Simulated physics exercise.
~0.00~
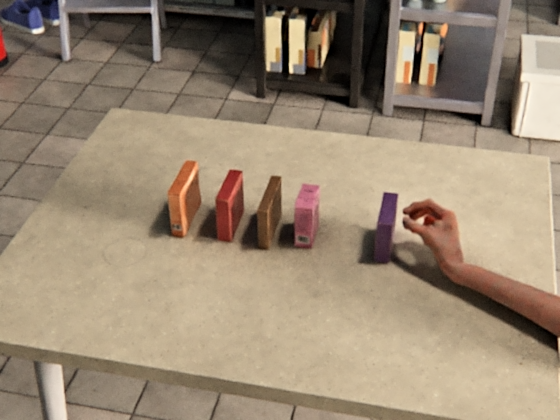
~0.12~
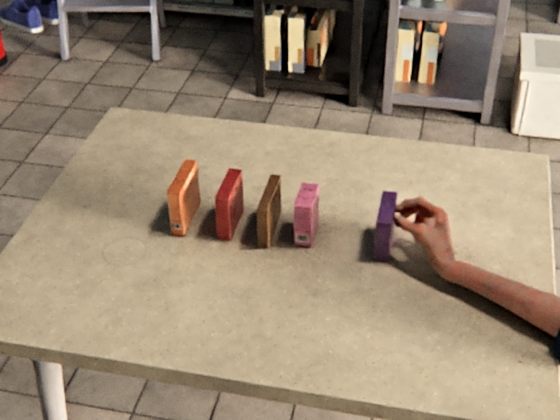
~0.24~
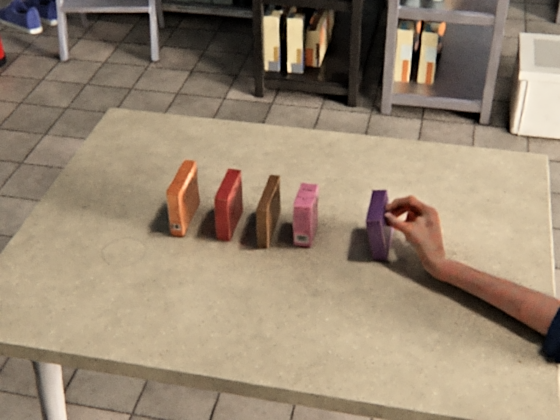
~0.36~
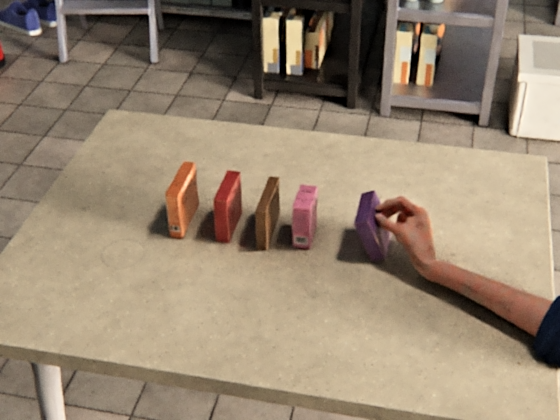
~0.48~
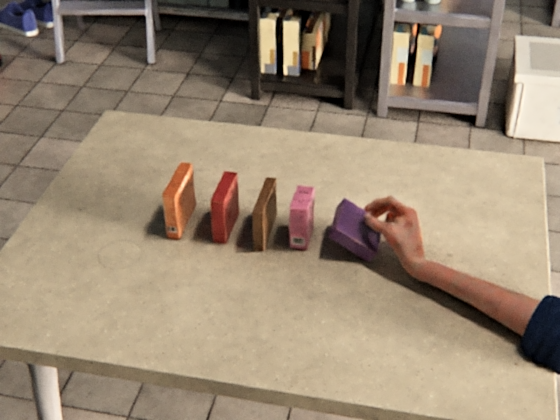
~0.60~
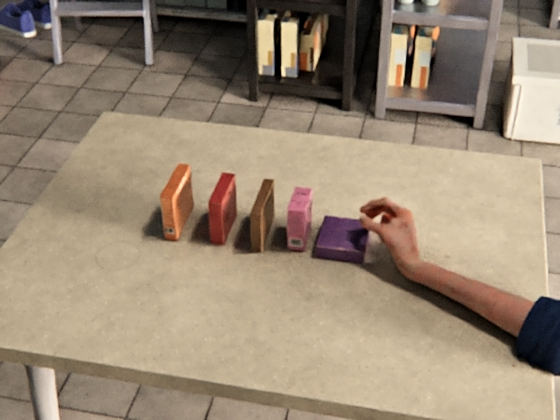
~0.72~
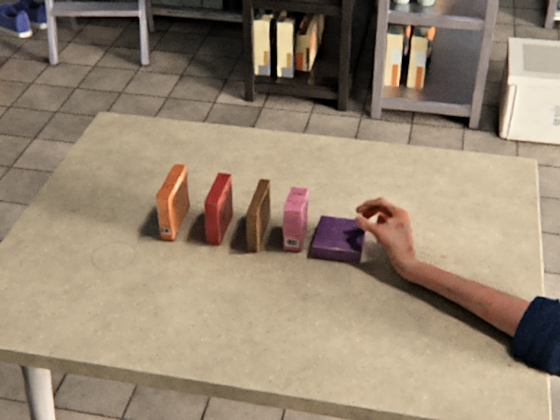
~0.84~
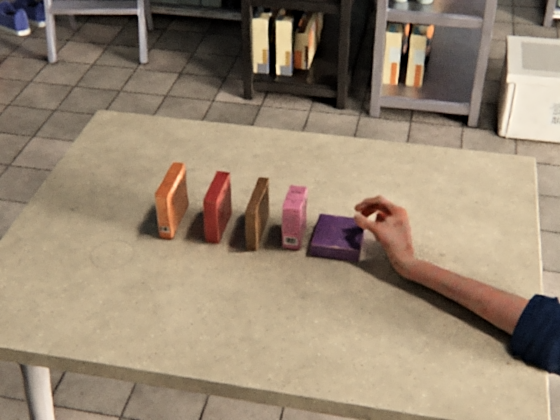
To begin with, an orange packet, a red board, a brown board and a pink packet stand on end in a row on a table, with a purple block upright further right beside a hand. The fingers reach the purple block and tip it to the left, towards the others. It leans more and more as the hand follows it over. The block then drops flat on its side, just short of the pink packet. The hand stays still above its right edge, and the other four pieces remain standing.
